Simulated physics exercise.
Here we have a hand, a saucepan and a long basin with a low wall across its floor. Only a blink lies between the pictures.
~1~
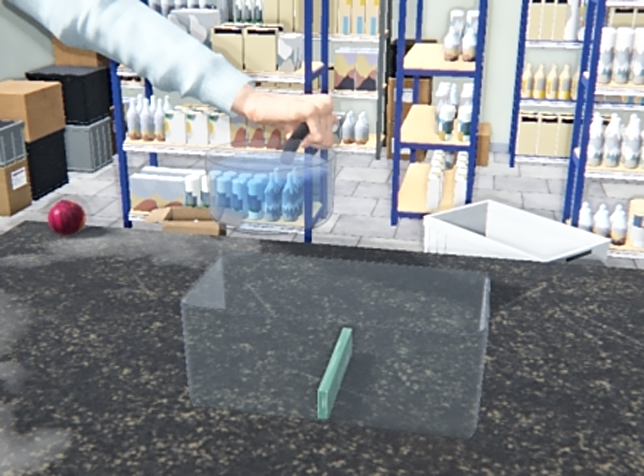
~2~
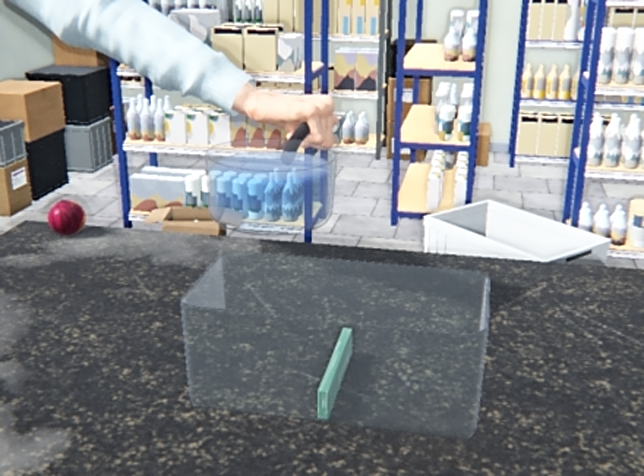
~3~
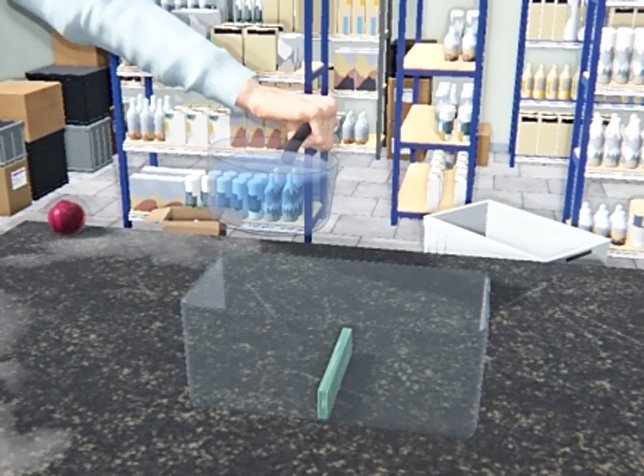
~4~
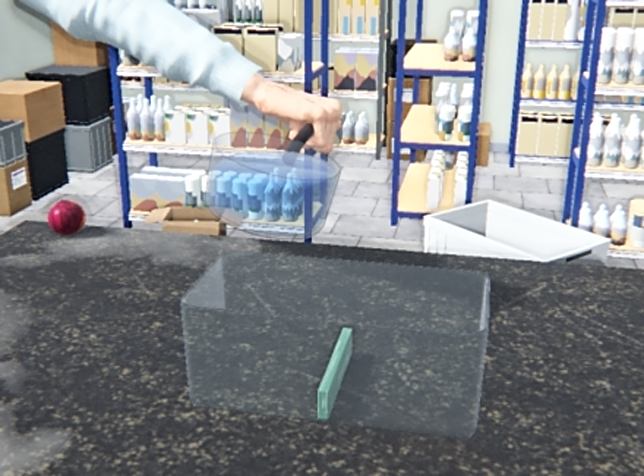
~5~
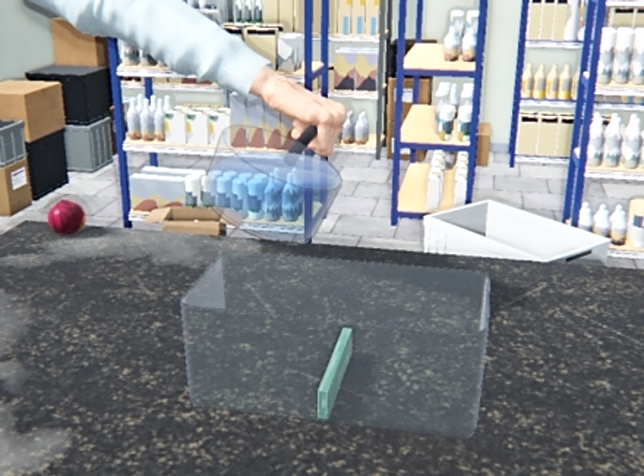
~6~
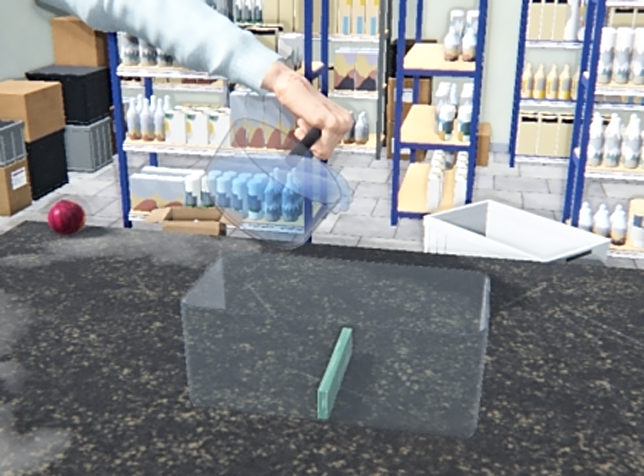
A hand in a pale blue sleeve holds a clear pan by its dark handle above a speckled dark surface, seen from slightly above in a storeroom with blue-framed shelves. Below sits a long transparent basin with a low green wall across its floor, with a red ball behind at left and a white tray at right. The hand tilts the pan steadily clockwise, lowering its right rim, while the camera stays still.
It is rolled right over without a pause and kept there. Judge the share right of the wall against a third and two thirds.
In the end above two thirds is right of the wall.
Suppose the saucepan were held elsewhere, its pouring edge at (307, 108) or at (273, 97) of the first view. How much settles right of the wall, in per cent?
The first gives 70 %, the second 45 %.
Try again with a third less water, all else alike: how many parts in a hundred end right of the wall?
Close to 70 per cent.
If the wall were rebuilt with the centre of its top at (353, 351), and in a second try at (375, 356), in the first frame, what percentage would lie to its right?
Near 70 % and 45 %.
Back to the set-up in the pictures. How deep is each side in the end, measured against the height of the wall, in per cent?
Left about 20, right about 70.
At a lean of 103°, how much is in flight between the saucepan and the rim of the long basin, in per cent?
Close to 30 per cent.
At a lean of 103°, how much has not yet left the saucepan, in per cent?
Close to 15 per cent.
A moment on, the saucepan is tipped right over and 17 per cent is still to pour, 0 is left of the wall and 54 right of it.
Next, the saucepan is tipped right over and 1 per cent is still to pour, 21 is left of the wall and 75 right of it.
Then the saucepan is tipped right over and 0 per cent is still to pour, 25 is left of the wall and 75 right of it.
Later the saucepan is tipped right over and 0 per cent is still to pour, 25 is left of the wall and 74 right of it.
Finally, 25 per cent lies left of the wall, 74 right of it and 0 outside.
